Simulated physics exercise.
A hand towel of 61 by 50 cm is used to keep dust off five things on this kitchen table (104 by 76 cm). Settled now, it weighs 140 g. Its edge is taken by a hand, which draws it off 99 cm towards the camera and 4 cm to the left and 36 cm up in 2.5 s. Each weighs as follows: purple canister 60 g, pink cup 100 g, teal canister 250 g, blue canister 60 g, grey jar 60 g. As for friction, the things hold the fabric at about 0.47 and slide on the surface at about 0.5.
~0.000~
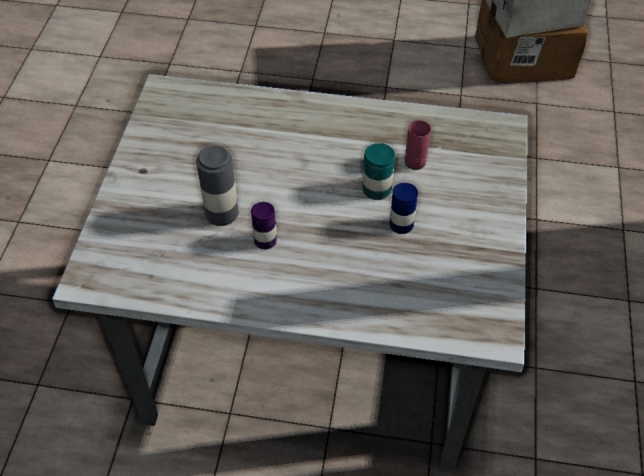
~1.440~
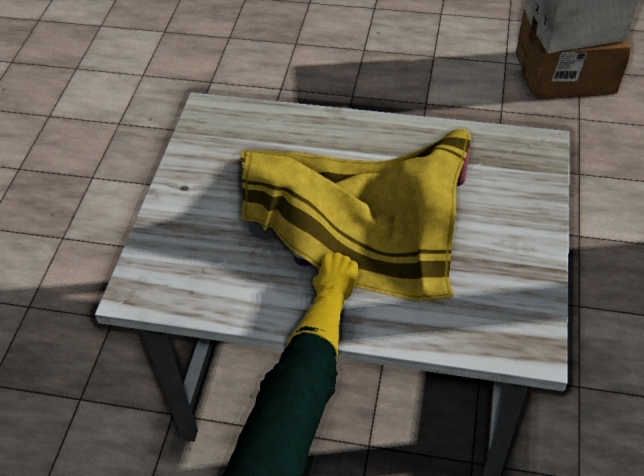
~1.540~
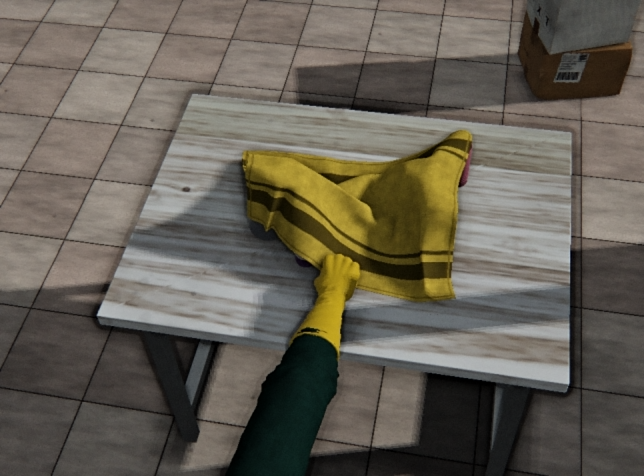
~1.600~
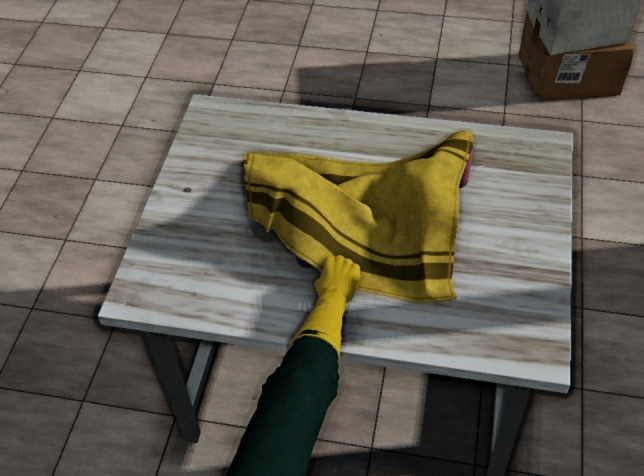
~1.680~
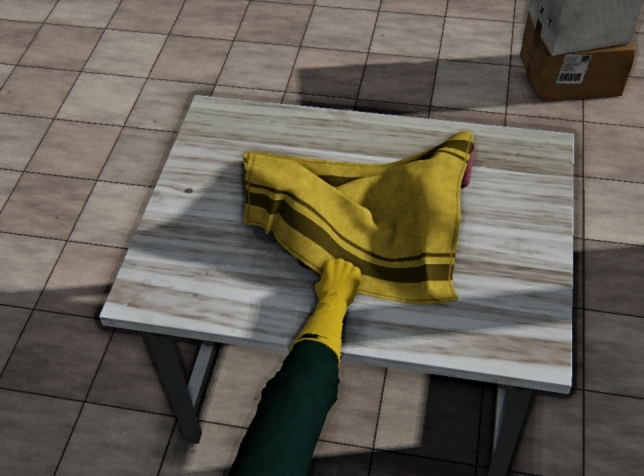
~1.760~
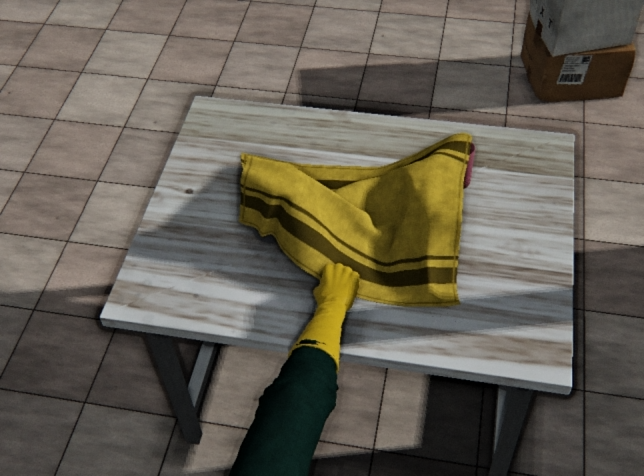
At the start, a grey jar, a purple canister, a teal canister, a blue canister and a pink cup stand uncovered on a table. Then a yellow striped towel lies draped over them, its near edge gripped by a yellow-gloved hand, which draws it very slightly towards the camera.
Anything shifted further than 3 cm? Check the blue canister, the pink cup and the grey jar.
Blue canister: In place, pink cup: In place, grey jar: Displaced.
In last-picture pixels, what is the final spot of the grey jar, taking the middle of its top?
Somewhere around (295, 287) is where it ends up.
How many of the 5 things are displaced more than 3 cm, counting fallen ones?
All told, 2.
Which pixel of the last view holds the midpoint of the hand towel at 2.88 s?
Near (279, 396).
By 2.3 s, middle of the hand towel at (303, 276); grey jar on its side, 14 cm off its start, blue canister 1 cm off its start, purple canister on its side, 8 cm off its start.
By 2.9 s, middle of the hand towel at (279, 396); grey jar on its side, 17 cm off its start, blue canister 1 cm off its start, purple canister on its side, 8 cm off its start.
By 3.5 s, middle of the hand towel at a place out of view; grey jar on its side, 19 cm off its start at (281, 283), blue canister 1 cm off its start at (446, 213), purple canister on its side, 9 cm off its start at (324, 283).
By 4.0 s, middle of the hand towel at a place out of view; grey jar on its side, 20 cm off its start, blue canister 1 cm off its start, purple canister on its side, 11 cm off its start.
By 4.8 s, middle of the hand towel at a place out of view; grey jar on its side, 21 cm off its start at (295, 287), blue canister 1 cm off its start at (446, 213), pink cup 0 cm off its start at (463, 147), purple canister on its side, 13 cm off its start at (351, 284).
